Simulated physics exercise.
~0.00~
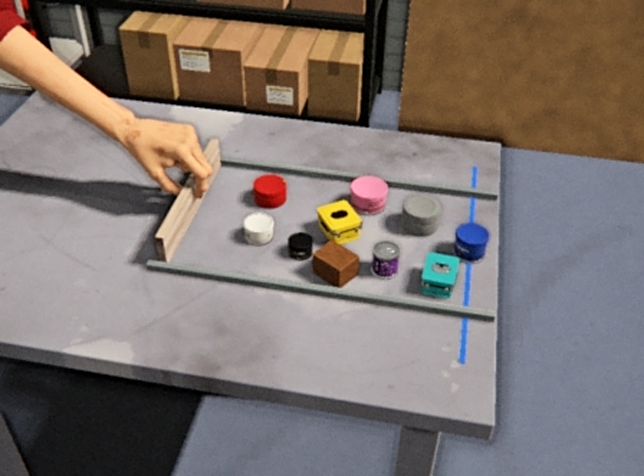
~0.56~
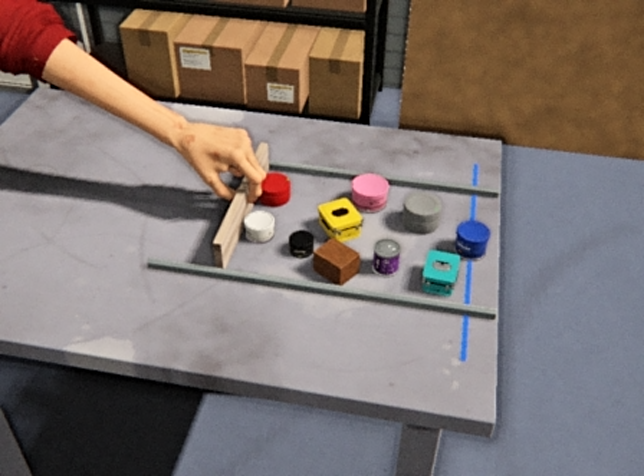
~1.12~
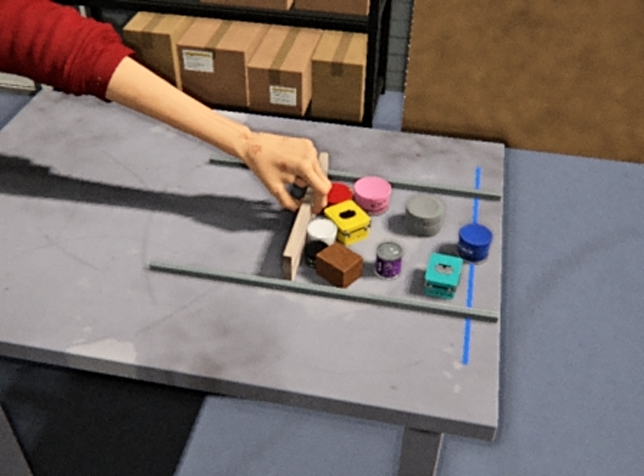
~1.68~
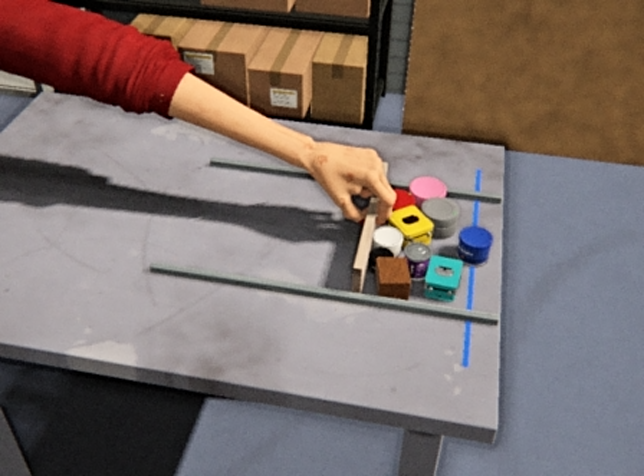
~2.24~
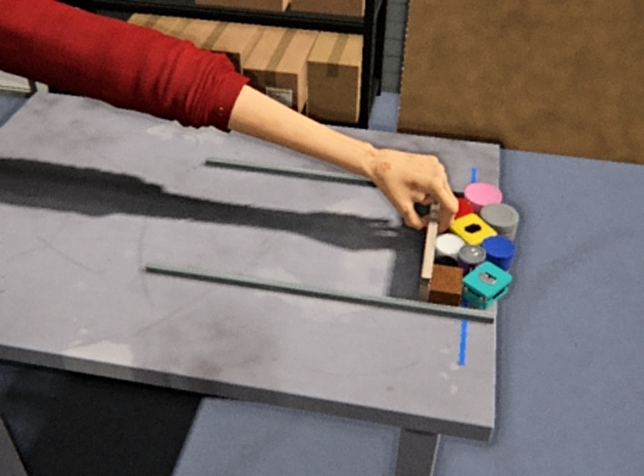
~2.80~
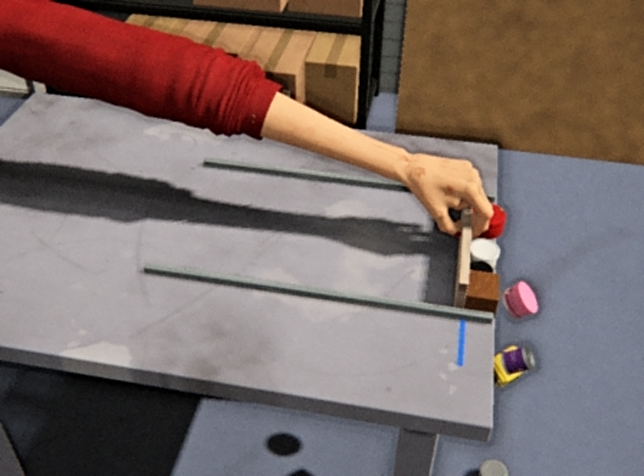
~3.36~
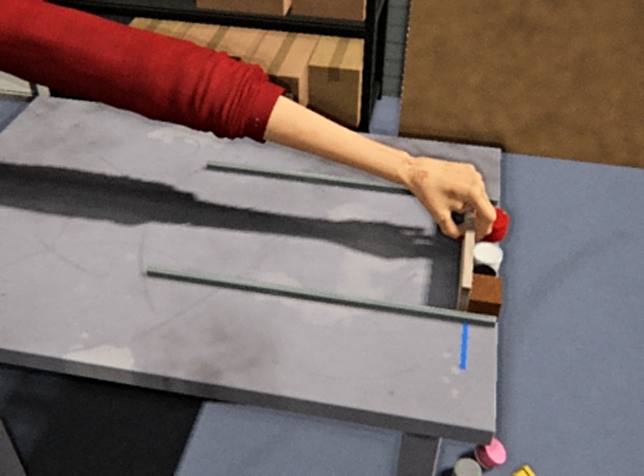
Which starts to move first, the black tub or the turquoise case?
The black tub moves first, leaving its place as the board sweeps through, while the turquoise case stays still until the gathered items are pushed up to the table's end.
